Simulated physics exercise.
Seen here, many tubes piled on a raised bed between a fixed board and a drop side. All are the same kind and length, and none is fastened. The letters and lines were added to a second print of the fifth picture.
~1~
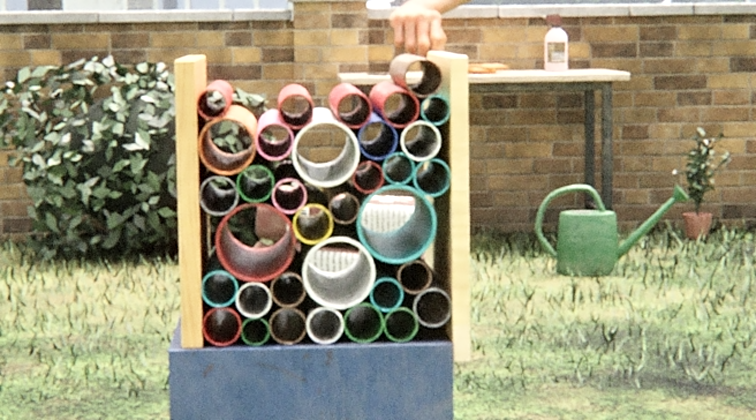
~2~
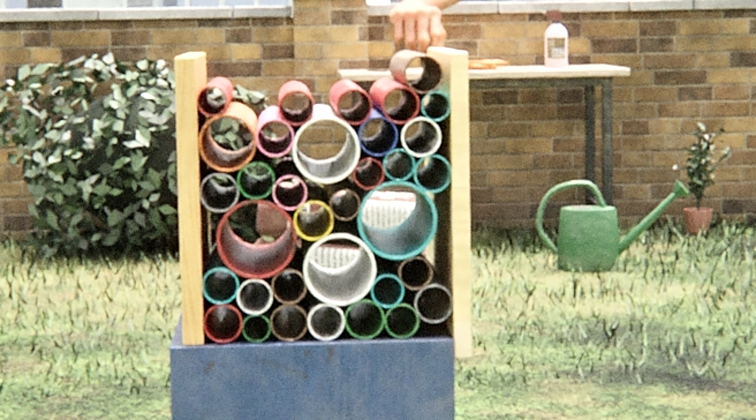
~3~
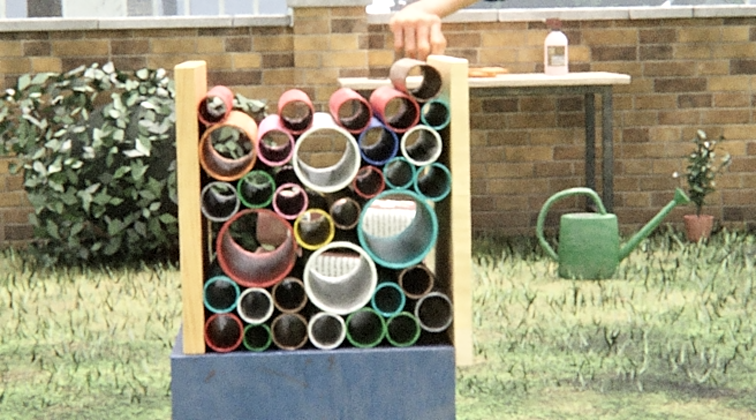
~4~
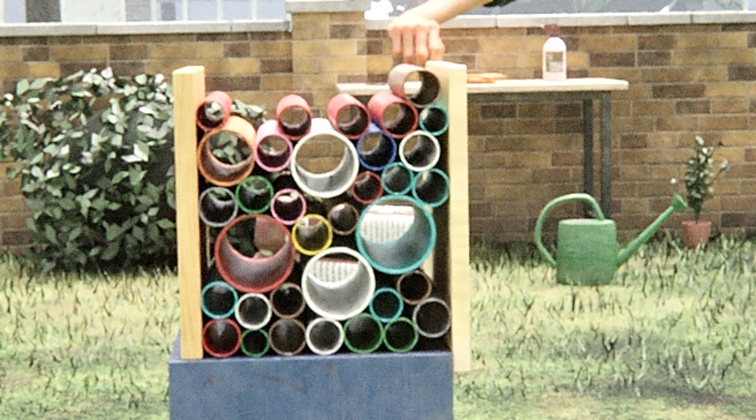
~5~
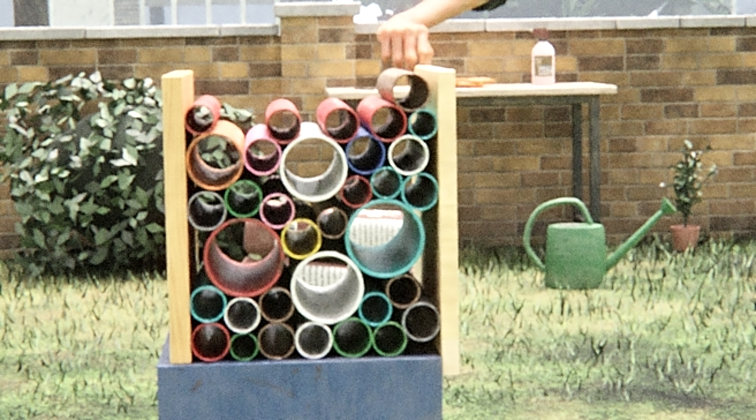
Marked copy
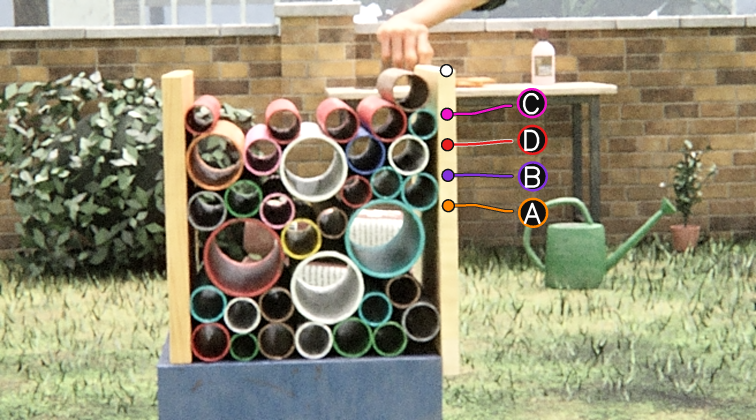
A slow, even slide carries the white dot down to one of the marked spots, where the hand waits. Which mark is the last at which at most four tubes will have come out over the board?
Stop at A.
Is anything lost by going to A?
Yes, at A.
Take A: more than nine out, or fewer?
At A, fewer than nine.
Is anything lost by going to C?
At C: No.
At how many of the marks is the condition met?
Four of them.
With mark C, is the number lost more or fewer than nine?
At C, fewer than nine.
On the copy, A at (448, 206); B at (448, 176); C at (447, 114); D at (447, 144); the white dot at (446, 70).
On A. First, top of the board (438, 131).
Then, top of the board (439, 201).
Finally, top of the board (440, 205), two out over the board.
By contrast, B two out over the board; C none out over the board; D none out over the board.
